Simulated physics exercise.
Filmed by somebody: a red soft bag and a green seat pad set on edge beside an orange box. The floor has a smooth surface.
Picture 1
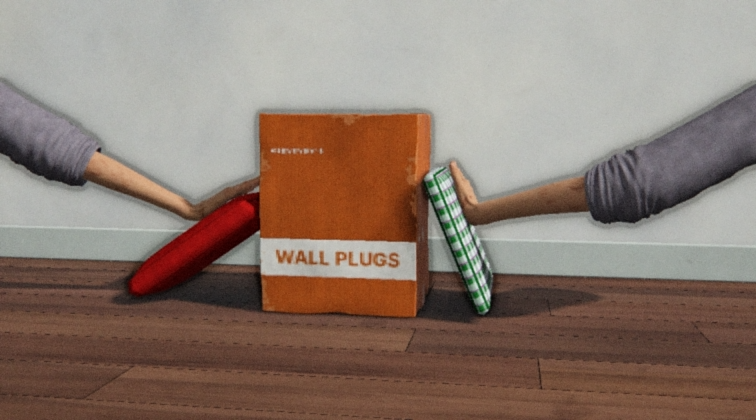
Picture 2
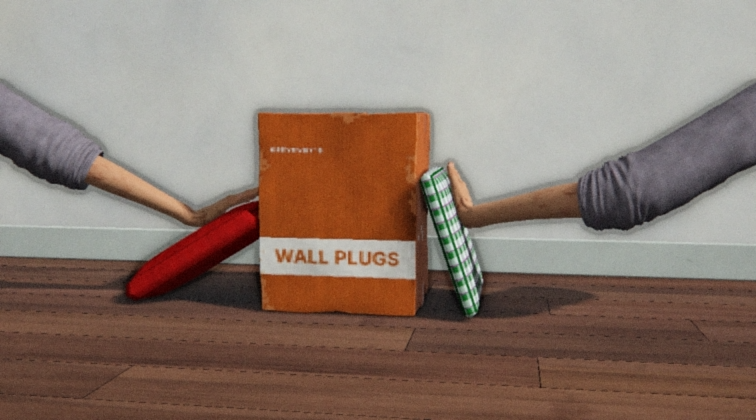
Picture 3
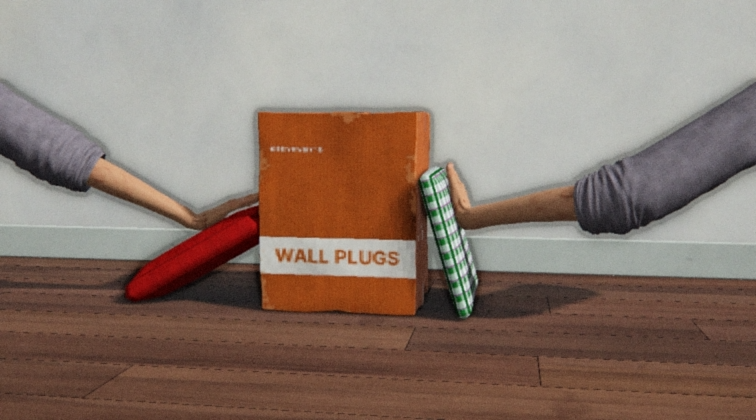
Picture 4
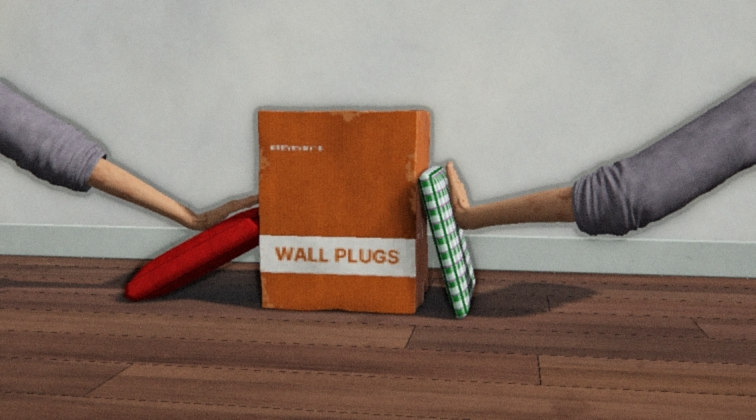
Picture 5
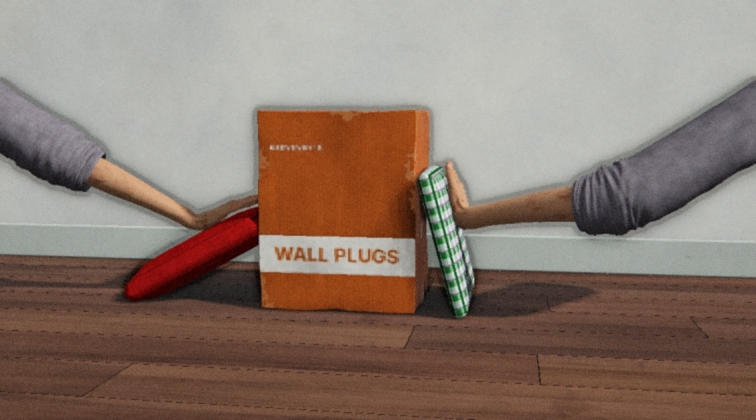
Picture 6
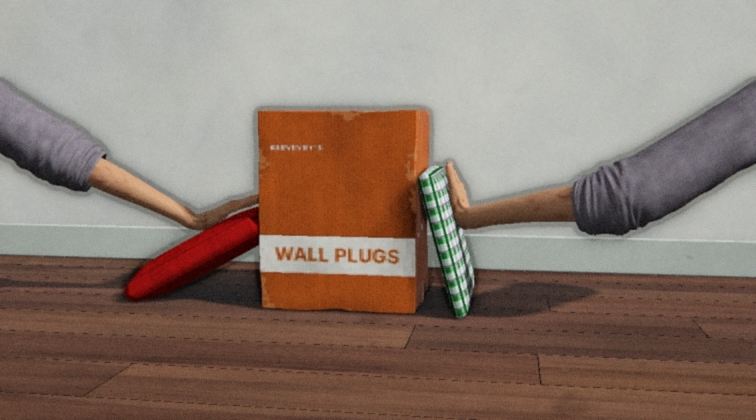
On a wooden floor, two hands press a red bag and green checked pad against an orange box, barely moving.
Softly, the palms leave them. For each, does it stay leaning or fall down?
Red soft bag: Falls down. Green seat pad: Stays leaning.
Then, 0.32 s past the final frame, soft bag flat on the floor near (202, 277); seat pad still up near (447, 236).
Then, 0.64 s past the final frame, soft bag flat on the floor near (204, 278); seat pad still up near (447, 236).
When it is over, soft bag flat on the floor near (203, 277); seat pad still up near (447, 236). The red soft bag slides down flat and the green seat pad keeps leaning.
